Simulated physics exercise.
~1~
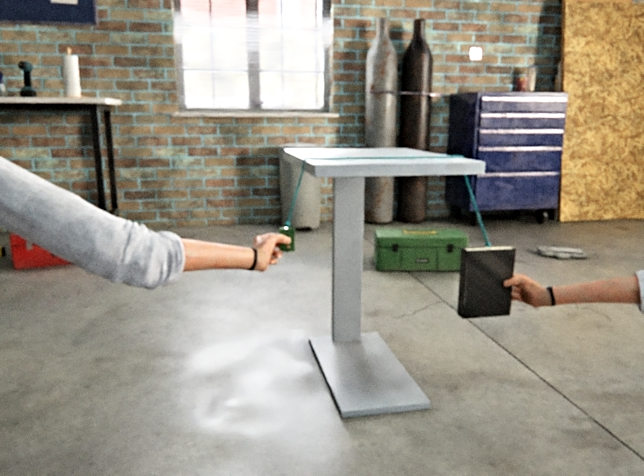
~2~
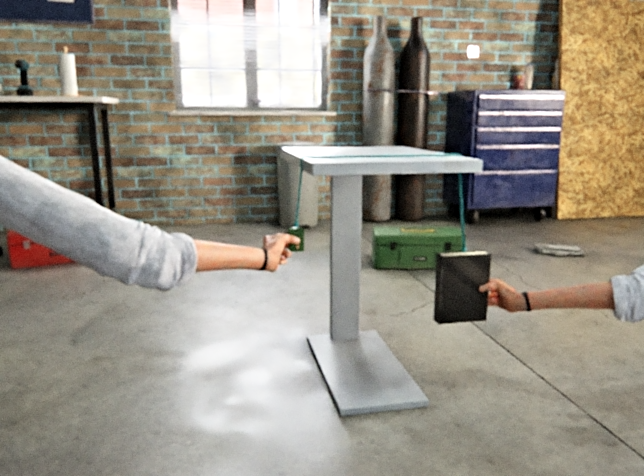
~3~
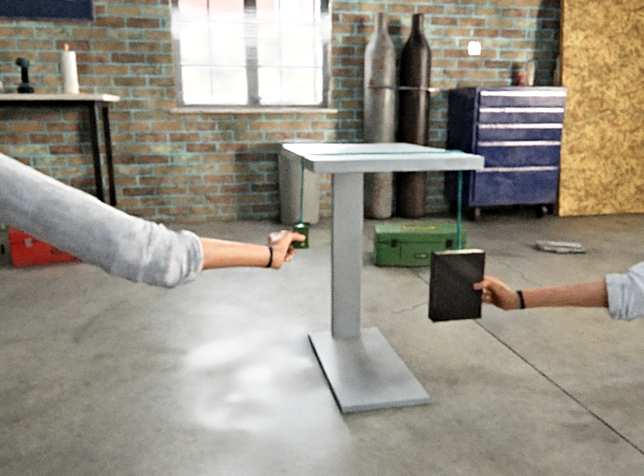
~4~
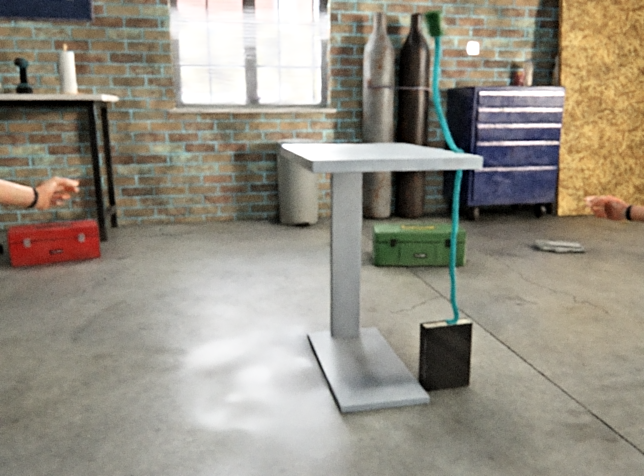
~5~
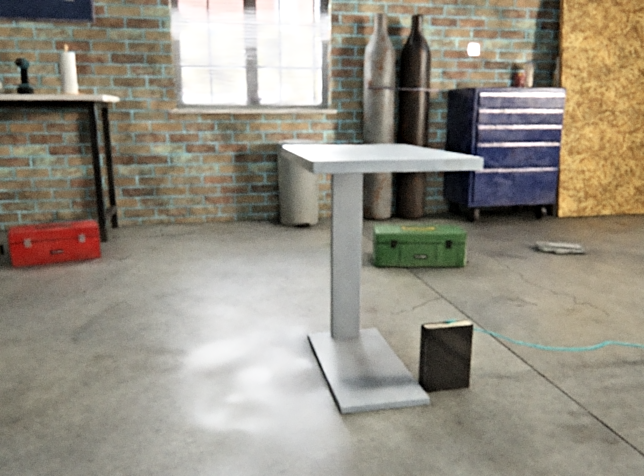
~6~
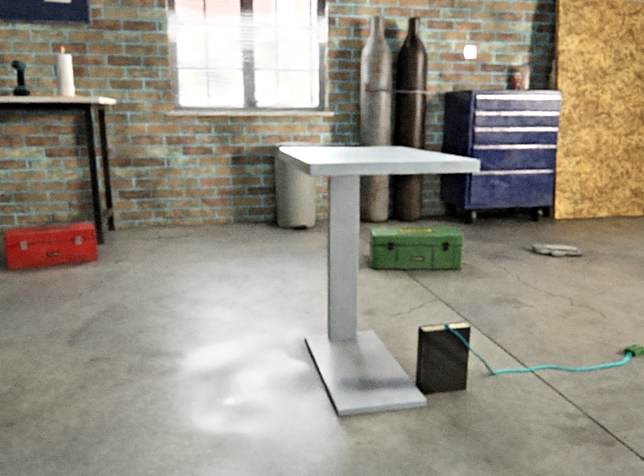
In a brick-walled workshop, two hands held a small green object and a black book joined by a teal ribbon over a table, then let go; the book dropped to the floor, pulling the green object over the top until it landed at right.
